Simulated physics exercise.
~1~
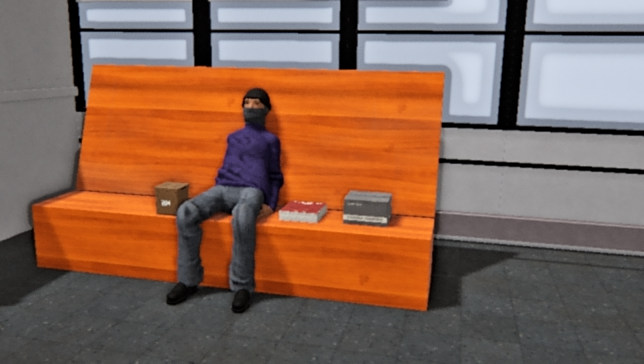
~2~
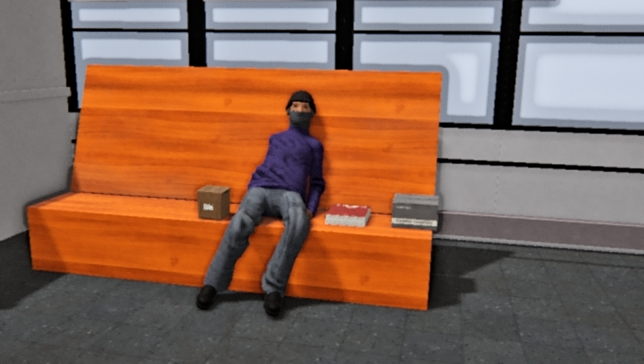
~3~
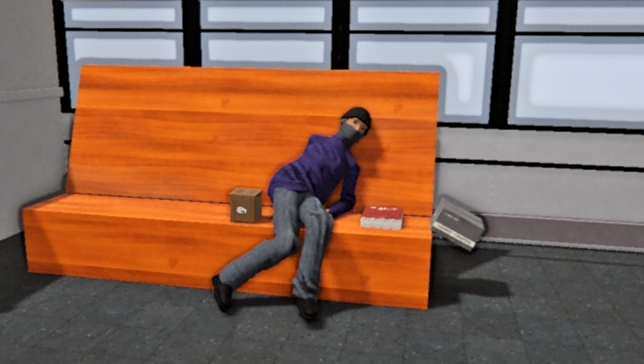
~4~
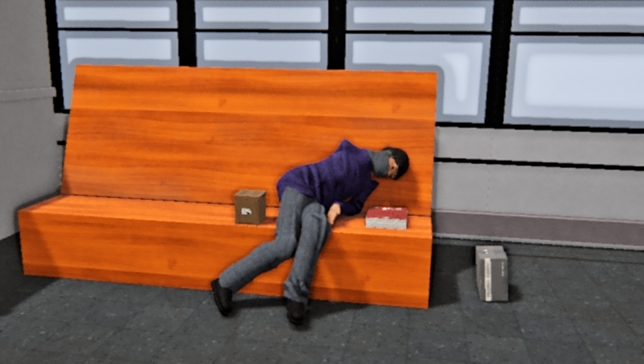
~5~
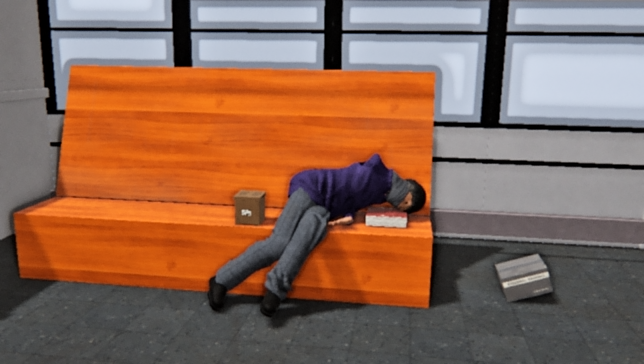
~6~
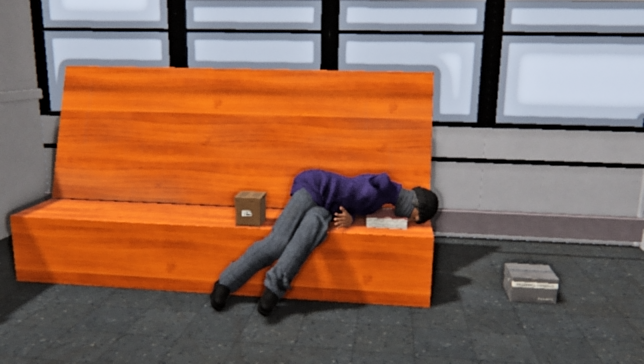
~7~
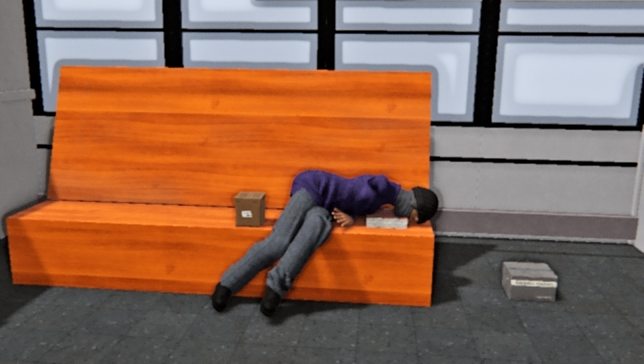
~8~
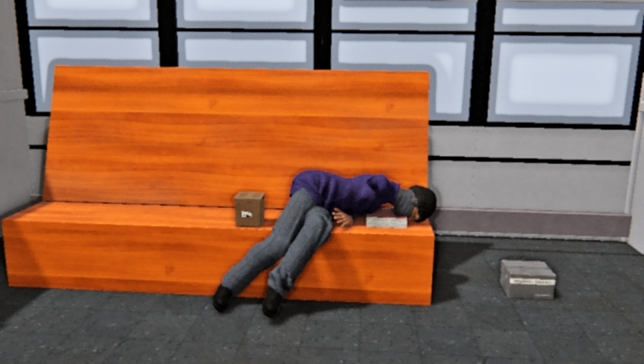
A grey carton sits near the right end of an orange wooden bench in a rail car, seen from the front as the view drifts slightly sideways. To its left are a red folder, a dozing sleeper in a dark cap, purple top and grey trousers, and a brown box. Everything on the seat slides right, and the carton tips over the bench end, tumbling to the dark floor. The sleeper topples sideways, arms loose, until the head rests beside the folder at the bench end. Box, folder and sleeper's hips stay on the seat, while the carton lies still on the floor.
